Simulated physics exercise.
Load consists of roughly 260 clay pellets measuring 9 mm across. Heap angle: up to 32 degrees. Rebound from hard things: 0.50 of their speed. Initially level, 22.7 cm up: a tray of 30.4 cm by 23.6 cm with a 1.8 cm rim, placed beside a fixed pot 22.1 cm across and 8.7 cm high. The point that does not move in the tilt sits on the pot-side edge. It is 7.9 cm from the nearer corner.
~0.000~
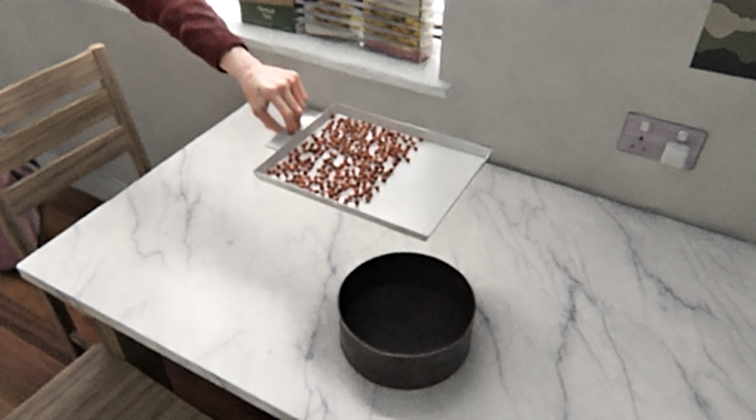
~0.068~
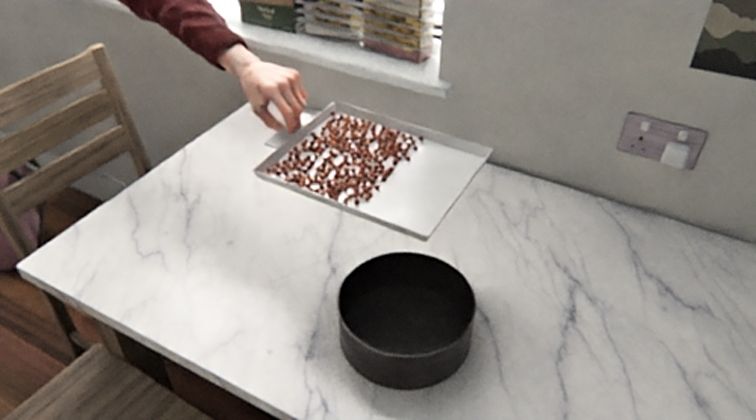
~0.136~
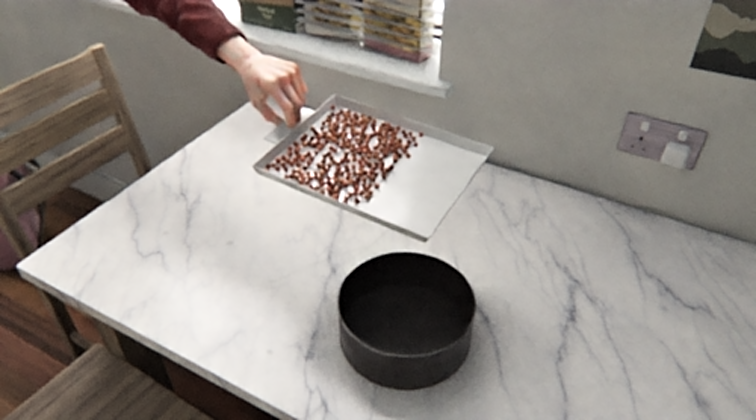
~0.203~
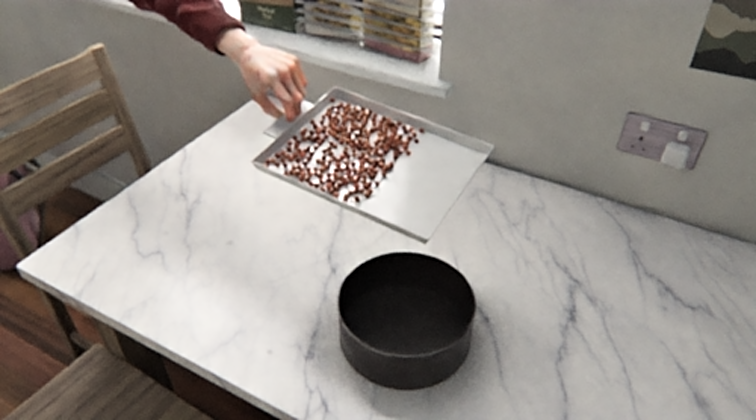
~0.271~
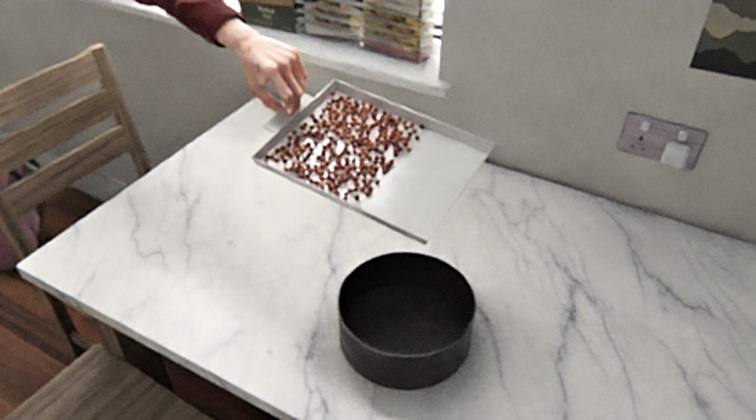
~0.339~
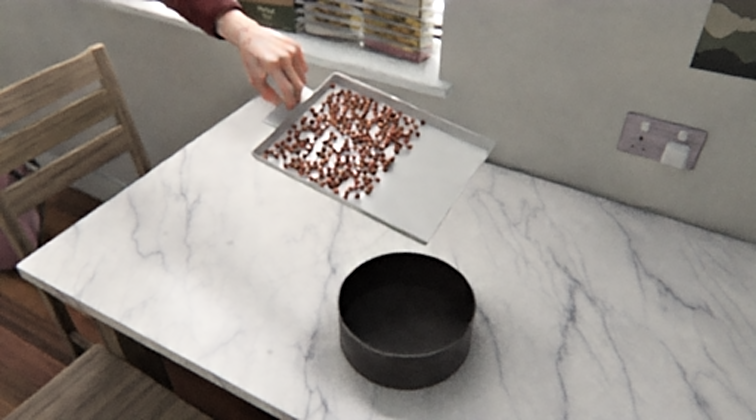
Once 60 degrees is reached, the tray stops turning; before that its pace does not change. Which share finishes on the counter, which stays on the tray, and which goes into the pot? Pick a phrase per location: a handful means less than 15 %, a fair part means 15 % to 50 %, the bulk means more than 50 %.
Counter: A handful, tray: The bulk, pot: A handful.
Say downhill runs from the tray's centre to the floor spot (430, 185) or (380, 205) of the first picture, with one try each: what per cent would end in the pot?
Around 0 % for the first direction, around 0 % for the second.
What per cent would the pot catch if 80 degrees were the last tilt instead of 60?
Near 90 %, then.
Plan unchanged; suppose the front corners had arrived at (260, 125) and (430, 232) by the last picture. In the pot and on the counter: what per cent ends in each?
You'd end with pot at 0 and counter at 20.
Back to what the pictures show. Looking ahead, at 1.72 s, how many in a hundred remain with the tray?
95%, roughly.
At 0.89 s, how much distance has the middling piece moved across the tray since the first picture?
Displacement on the tray: About 14 cm.
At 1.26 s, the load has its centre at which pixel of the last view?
Around (411, 204).
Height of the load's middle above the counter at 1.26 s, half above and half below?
Some 26 cm.
Then, at 0.89 s, tilt 34 degrees; the tray holds 100 %, the pot 0 %.
After 1.26 s, tilt 50 degrees; the tray holds 95 %, the pot 0 %.
After 1.72 s, tilt 60 degrees; the tray holds 95 %, the pot 5 %.
At rest (2.4 s), counter 0 %, tray 90 %, pot 5 %.
